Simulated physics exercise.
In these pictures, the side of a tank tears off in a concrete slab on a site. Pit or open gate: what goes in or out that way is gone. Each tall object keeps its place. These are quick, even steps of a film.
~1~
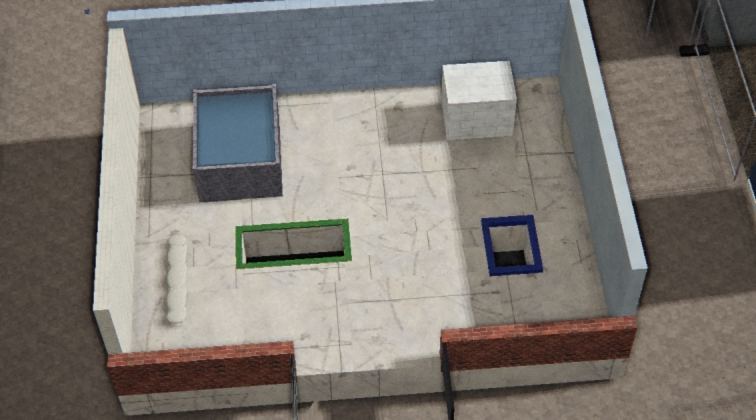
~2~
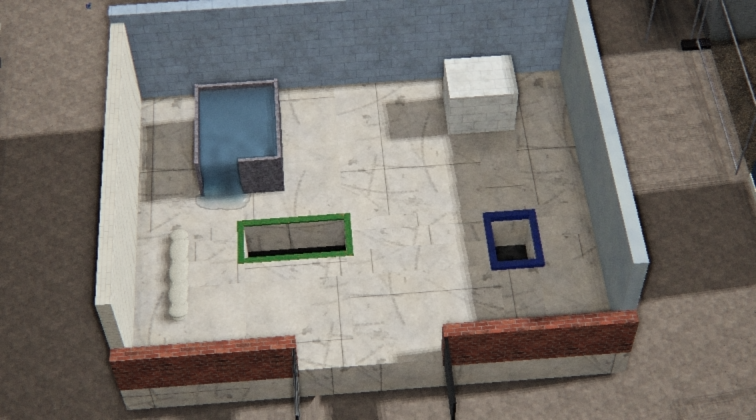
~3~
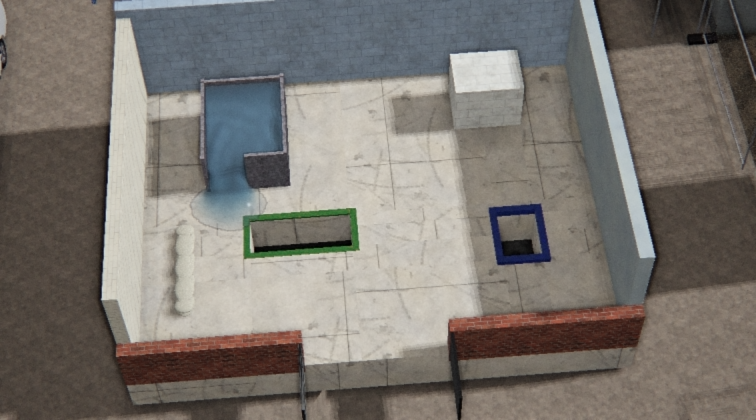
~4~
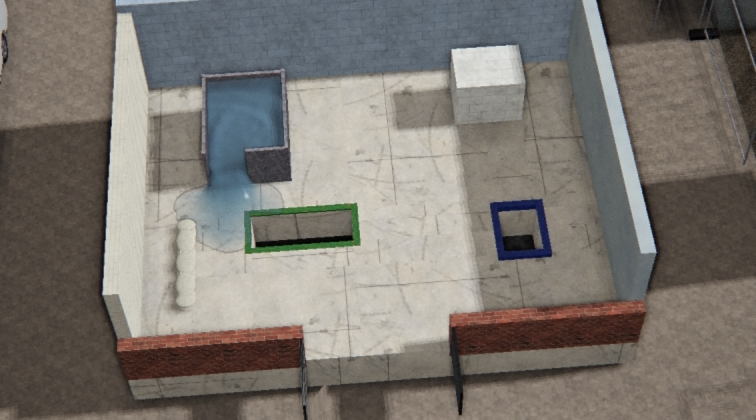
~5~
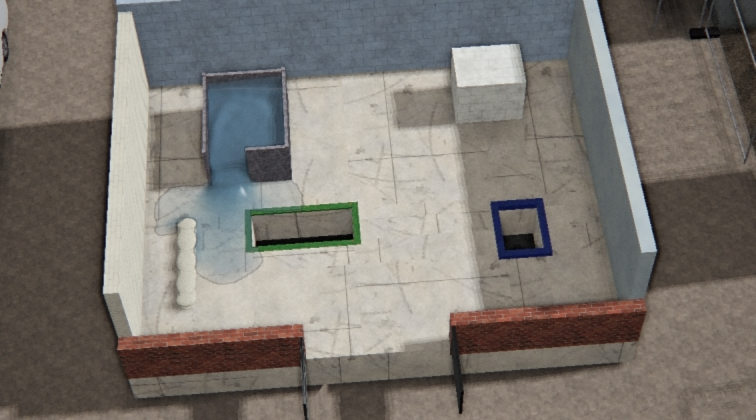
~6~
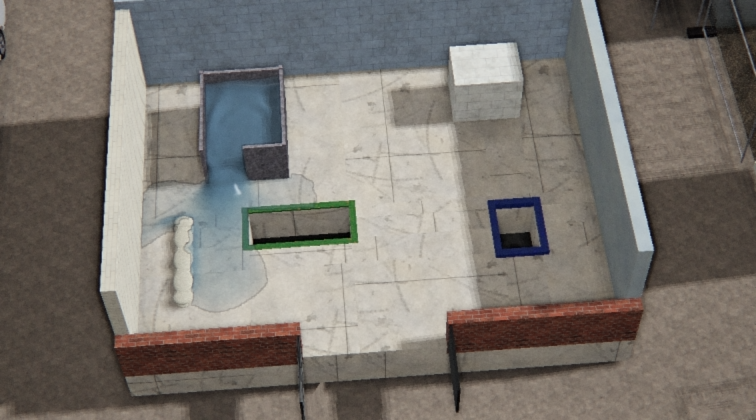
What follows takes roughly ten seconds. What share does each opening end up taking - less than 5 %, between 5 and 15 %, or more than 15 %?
In the end, the gate takes between 5 and 15 %, the blue pit takes less than 5 %, the green pit takes more than 15 %.
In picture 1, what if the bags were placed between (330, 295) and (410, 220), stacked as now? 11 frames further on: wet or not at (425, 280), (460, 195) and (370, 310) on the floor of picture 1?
Bare, bare, bare.
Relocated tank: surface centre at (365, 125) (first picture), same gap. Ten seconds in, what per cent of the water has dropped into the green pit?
The green pit gets around 50 per cent.
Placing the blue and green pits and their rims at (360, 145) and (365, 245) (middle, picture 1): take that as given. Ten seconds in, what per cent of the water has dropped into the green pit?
Roughly 8 per cent ends up in the green pit.
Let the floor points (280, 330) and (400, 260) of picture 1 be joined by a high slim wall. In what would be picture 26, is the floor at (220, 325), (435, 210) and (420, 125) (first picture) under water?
Result, listed order: Spot 1 reached by the flood, spot 2 kept clear of the flood, spot 3 kept clear of the flood.
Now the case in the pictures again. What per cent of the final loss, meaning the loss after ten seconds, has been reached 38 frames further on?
Near 80 in a hundred.
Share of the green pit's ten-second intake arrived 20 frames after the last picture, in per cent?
65 %.
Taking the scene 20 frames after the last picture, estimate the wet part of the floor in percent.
About 40 per cent.
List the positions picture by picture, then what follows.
Still water in the water tank at (236, 129), in the first frame.
The front is at (199, 198), out from the gap at (222, 183), in the second frame.
The front is at (242, 225), out from the gap at (228, 179), in the third frame.
The front is at (226, 249), out from the gap at (229, 174), in the fourth frame.
Water pours out at (230, 173) and has run to (220, 280), in the fifth frame.
The front is at (207, 305), out from the gap at (227, 171), in the sixth frame.
A moment on, water covers 15 % of the floor; the gate 0 %, the blue pit 0 %, the green pit 7 %.
Next, water covers 25 % of the floor; the gate 0 %, the blue pit 0 %, the green pit 10 %.
Then, water covers 40 % of the floor; the gate 2 %, the blue pit 0 %, the green pit 14 %.
Later, water covers 60 % of the floor; the gate 5 %, the blue pit 0 %, the green pit 19 %.
In the end, water covers 80 % of the floor; the gate 8 %, the blue pit 0 %, the green pit 22 %.
